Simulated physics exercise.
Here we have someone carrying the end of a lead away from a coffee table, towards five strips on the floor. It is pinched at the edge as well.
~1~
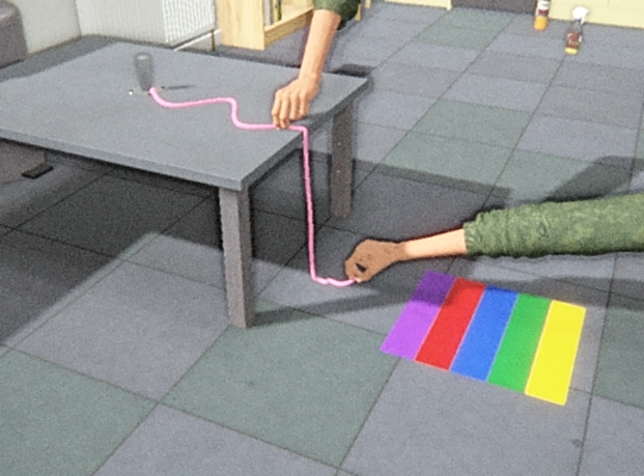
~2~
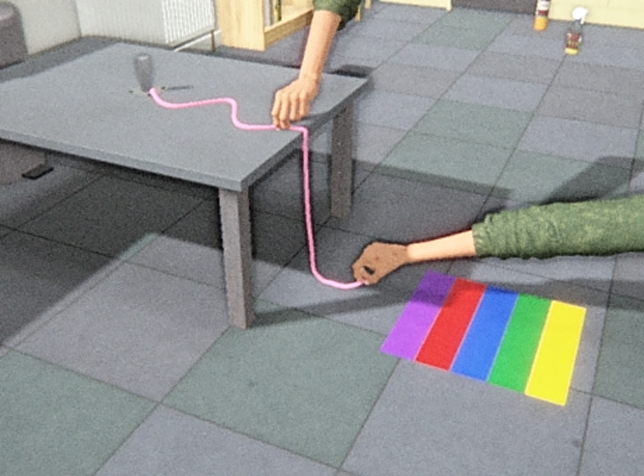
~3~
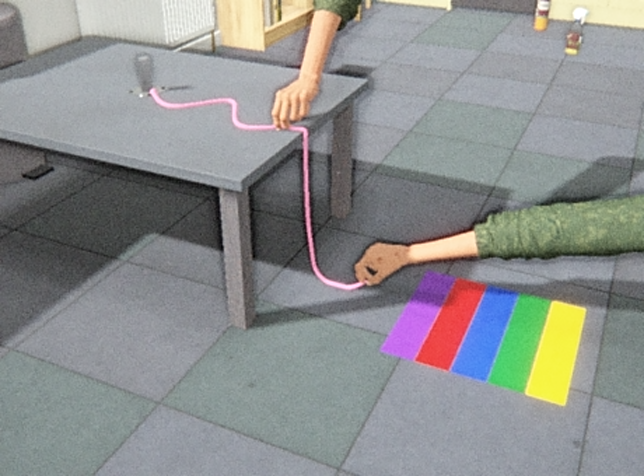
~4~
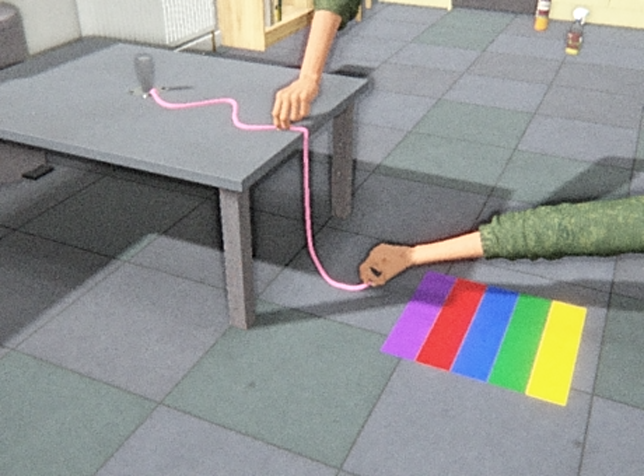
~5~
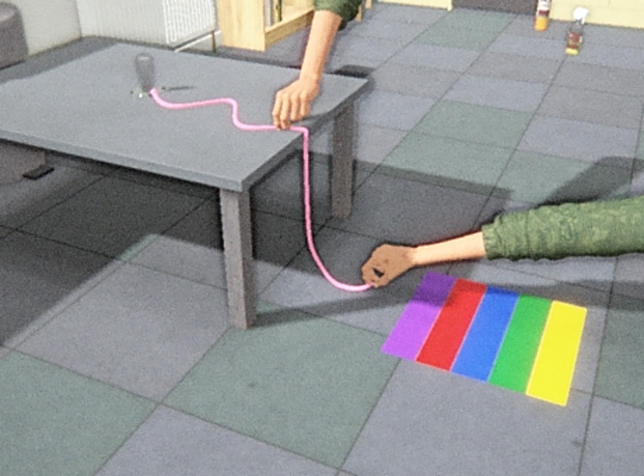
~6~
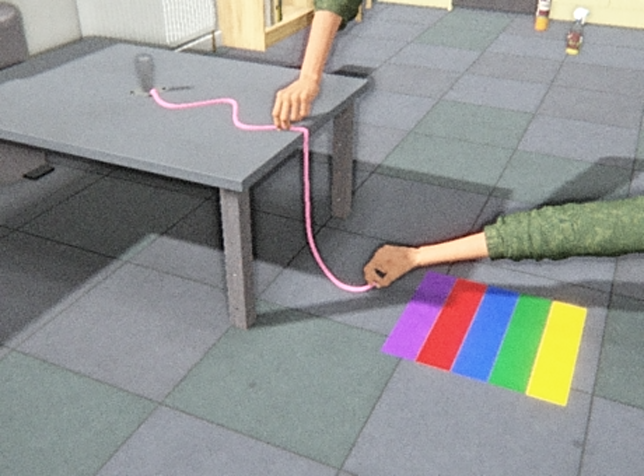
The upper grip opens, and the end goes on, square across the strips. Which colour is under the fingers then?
The green one.
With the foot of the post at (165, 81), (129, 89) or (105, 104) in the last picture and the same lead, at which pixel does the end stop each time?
Near (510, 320), (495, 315) and (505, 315).
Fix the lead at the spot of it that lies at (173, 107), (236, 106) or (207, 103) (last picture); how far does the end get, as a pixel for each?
The places are (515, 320), (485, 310) and (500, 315).
A little later, end near (460, 305); over red.
Next, end near (501, 316); over blue.
When it is tight, end near (526, 323); over green. It halts on the green strip.
